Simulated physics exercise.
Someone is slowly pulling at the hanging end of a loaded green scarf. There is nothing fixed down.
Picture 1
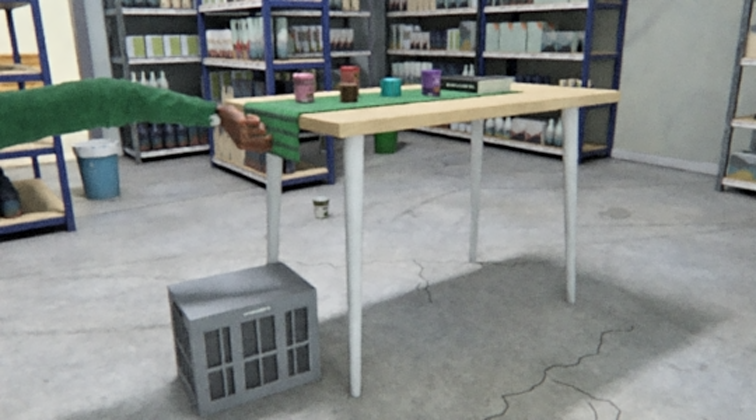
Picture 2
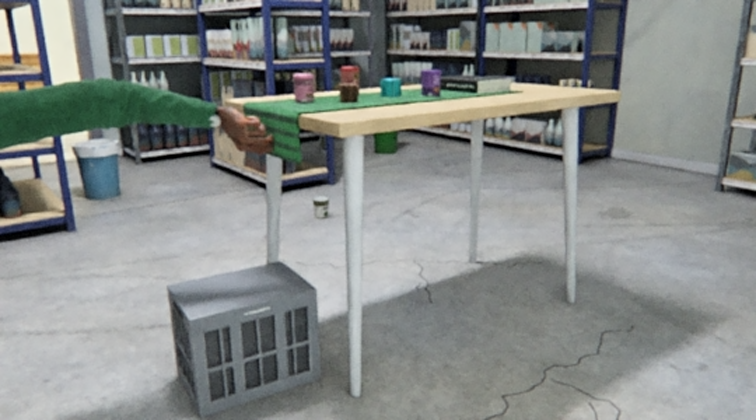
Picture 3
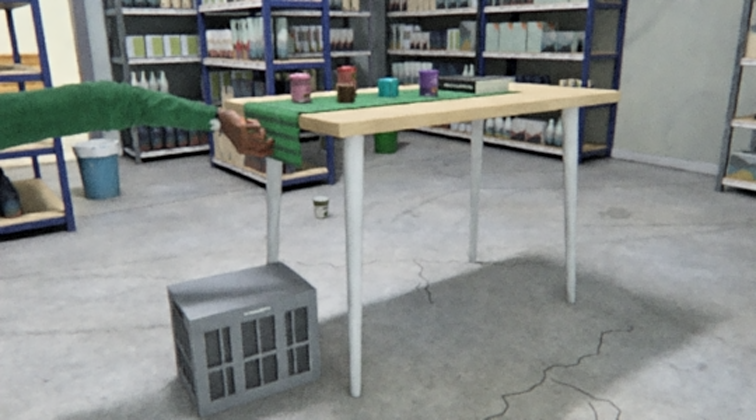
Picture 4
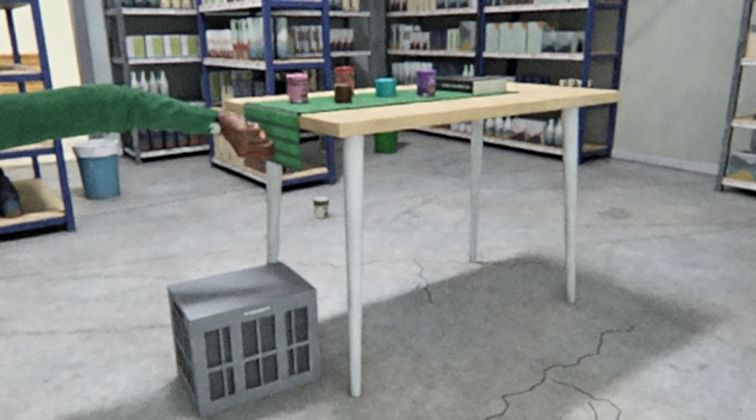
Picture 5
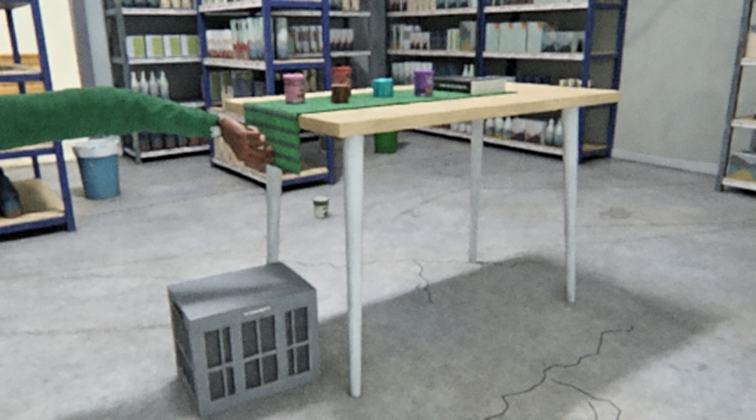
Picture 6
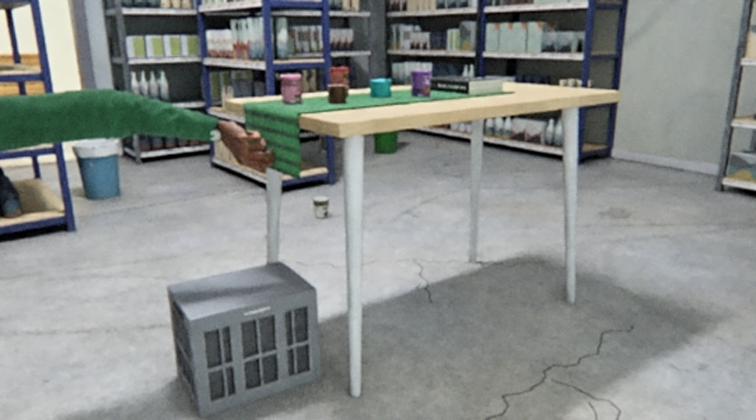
The clip shows a hand in a green sleeve slowly pulling the hanging end of a green scarf on a table above a gray crate, drawing the cloth and the small colored containers on it slightly to the left.
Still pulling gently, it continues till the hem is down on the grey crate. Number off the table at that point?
The tally of things that come off will be three.
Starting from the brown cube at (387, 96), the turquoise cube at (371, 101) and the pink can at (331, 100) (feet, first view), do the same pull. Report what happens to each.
Brown cube: Stays. Turquoise cube: Goes. Pink can: Goes.
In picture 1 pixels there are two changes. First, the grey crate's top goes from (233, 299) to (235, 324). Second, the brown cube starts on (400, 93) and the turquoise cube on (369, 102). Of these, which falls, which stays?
Well, the brown cube is safe, and the turquoise cube is dislodged.
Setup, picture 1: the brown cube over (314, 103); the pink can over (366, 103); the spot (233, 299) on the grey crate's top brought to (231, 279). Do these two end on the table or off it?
So the brown cube leaves, and the pink can leaves.
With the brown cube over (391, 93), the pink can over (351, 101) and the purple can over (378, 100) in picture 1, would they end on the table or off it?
Result - brown cube: Still up; pink can: Down; purple can: Down.
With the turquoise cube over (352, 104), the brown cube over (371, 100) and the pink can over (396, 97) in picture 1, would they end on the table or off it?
Outcome: Turquoise cube falls away, brown cube falls away, pink can stays.
A little later, hem near (274, 225); pink can gone.
Next, hem near (275, 264); pink can and brown cube gone.
When it is over, hem on the crate; pink can, brown cube and red can gone. The count of fallen things is three.
